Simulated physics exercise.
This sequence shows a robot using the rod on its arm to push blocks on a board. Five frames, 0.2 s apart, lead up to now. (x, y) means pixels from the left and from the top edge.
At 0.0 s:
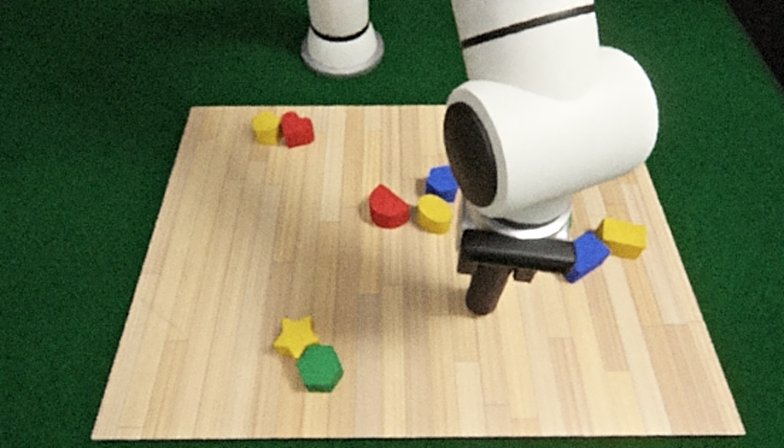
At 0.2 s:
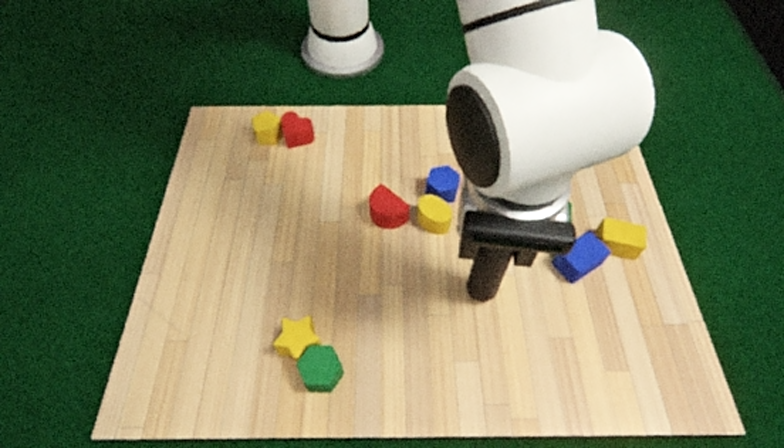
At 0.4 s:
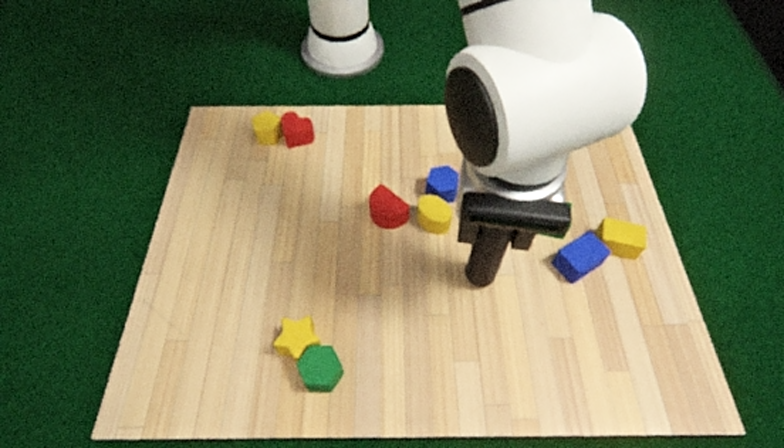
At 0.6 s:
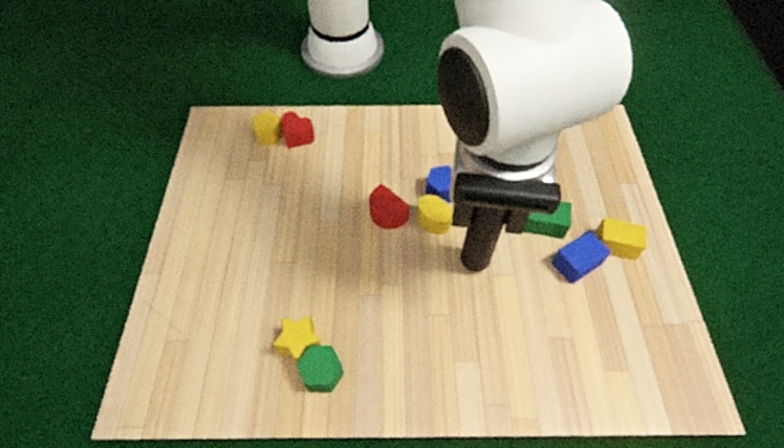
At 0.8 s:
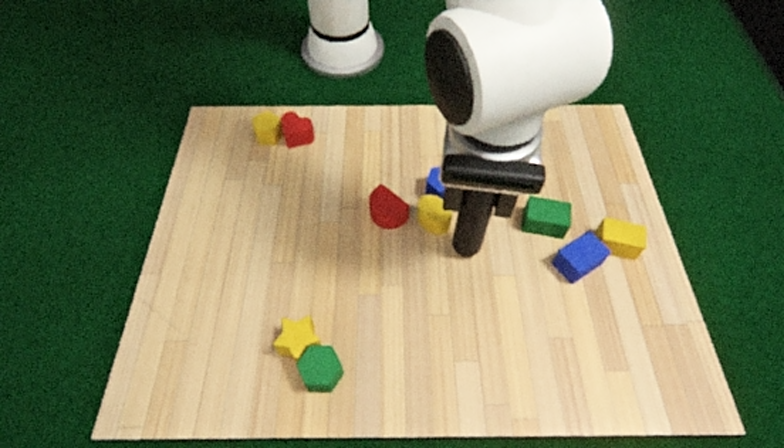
In the video, a white robot arm holding a dark rod moves away from the viewer and slightly left over a wooden board, revealing a green block behind it, while the scattered red, yellow, blue and green blocks stay still.
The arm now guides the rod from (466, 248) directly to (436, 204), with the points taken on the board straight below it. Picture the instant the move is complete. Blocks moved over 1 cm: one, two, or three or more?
Of all the blocks, two travel more than a centimetre.
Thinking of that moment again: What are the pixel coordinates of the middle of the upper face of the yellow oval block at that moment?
Somewhere near (405, 184).
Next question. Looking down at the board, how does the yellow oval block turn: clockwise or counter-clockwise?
Answer: Against the clock.
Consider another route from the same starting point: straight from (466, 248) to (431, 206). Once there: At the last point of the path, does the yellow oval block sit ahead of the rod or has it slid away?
When the path ends, it will sit ahead of the rod.
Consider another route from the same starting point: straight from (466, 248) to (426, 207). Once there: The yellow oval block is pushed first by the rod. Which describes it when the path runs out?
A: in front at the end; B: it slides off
Option A.
On the path given first. Halfway along, rod (452, 221); yellow oval block (423, 198), turned 15° anticlockwise.
At the end, rod (436, 199); red half-round block unmoved; yellow oval block (405, 184), turned 45° anticlockwise; blue six-sided block (441, 167), turned 25° clockwise.
